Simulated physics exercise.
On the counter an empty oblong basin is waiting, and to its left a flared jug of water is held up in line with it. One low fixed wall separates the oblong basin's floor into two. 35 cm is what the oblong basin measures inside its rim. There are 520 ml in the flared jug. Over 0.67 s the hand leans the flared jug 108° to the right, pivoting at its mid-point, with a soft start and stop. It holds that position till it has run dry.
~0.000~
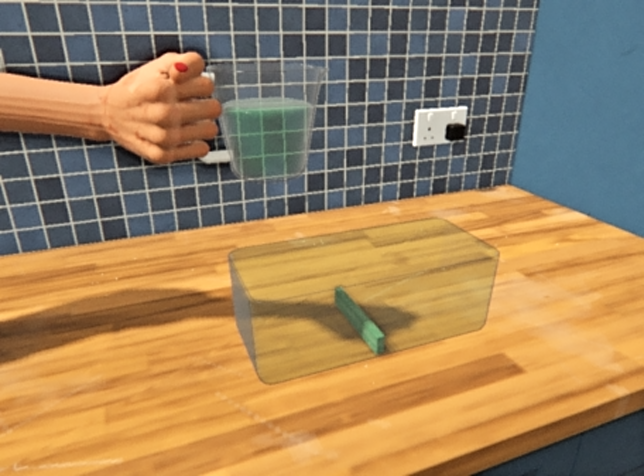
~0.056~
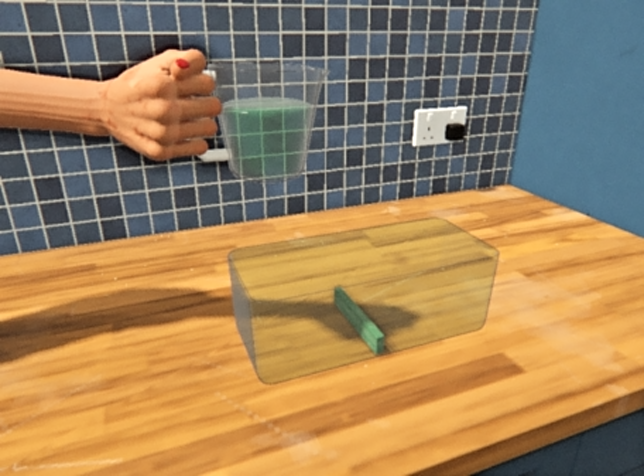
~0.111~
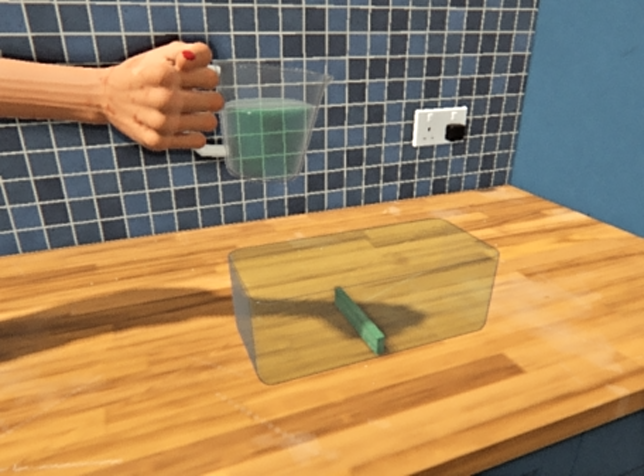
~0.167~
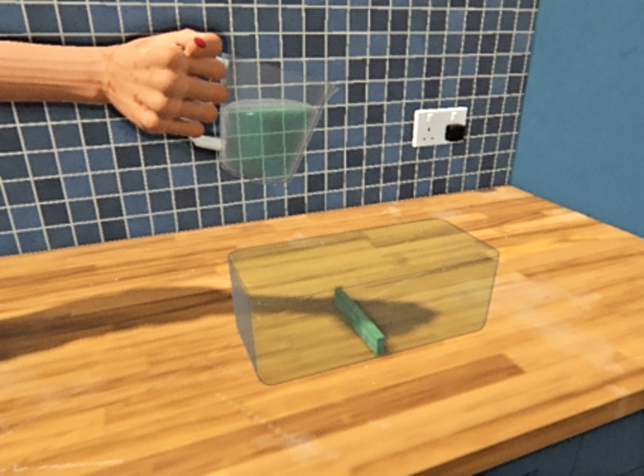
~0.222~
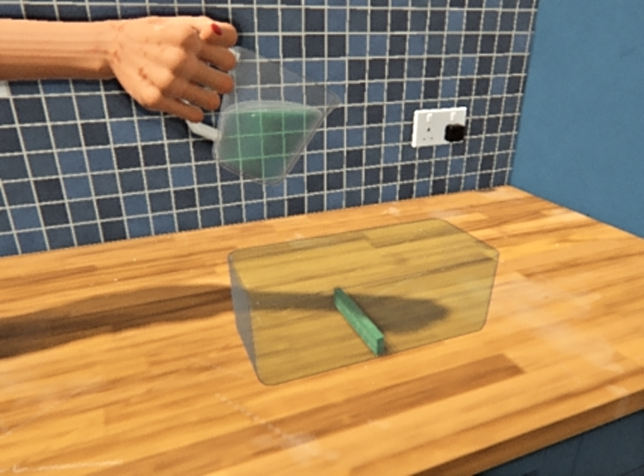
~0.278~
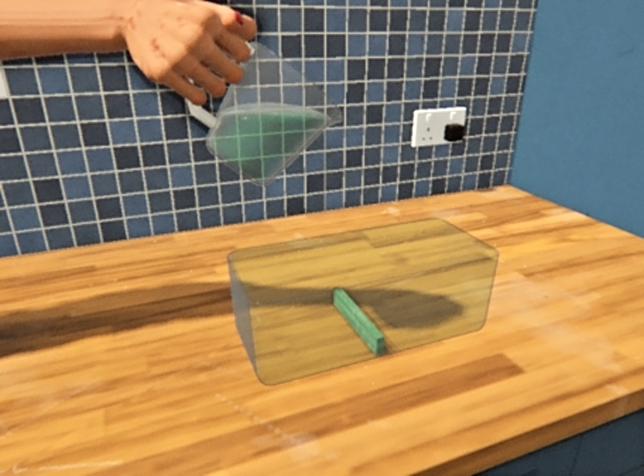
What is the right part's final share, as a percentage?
About 75 per cent.
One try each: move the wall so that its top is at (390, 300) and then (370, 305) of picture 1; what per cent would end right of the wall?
Respectively close to 10 and 25 %.
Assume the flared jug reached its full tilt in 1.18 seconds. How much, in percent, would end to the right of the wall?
Then you'd be looking at around 80 in a hundred.
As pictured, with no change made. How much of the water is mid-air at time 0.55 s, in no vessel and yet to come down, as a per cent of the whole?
I'd put it at about 38 percent.
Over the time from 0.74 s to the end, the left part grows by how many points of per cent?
Near 7 in a hundred.
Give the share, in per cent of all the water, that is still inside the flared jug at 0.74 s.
Remaining share: Approx. 6 %.
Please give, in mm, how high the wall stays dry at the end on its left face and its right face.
Left side: Around 24 mm. Right side: Around 12 mm.
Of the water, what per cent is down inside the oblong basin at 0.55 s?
Roughly 12 percent of it.
After 0.55 s the tilt is 99° and 49 per cent is still to pour, 0 is left of the wall and 12 right of it.
After 0.74 s the tilt is 108° and 6 per cent is still to pour, 15 is left of the wall and 63 right of it.
After 0.95 s the tilt is 108° and 0 per cent is still to pour, 20 is left of the wall and 77 right of it.
After 1.17 s the tilt is 108° and 0 per cent is still to pour, 22 is left of the wall and 76 right of it.
In the end 23 per cent lies left of the wall, 75 right of it and 2 outside.
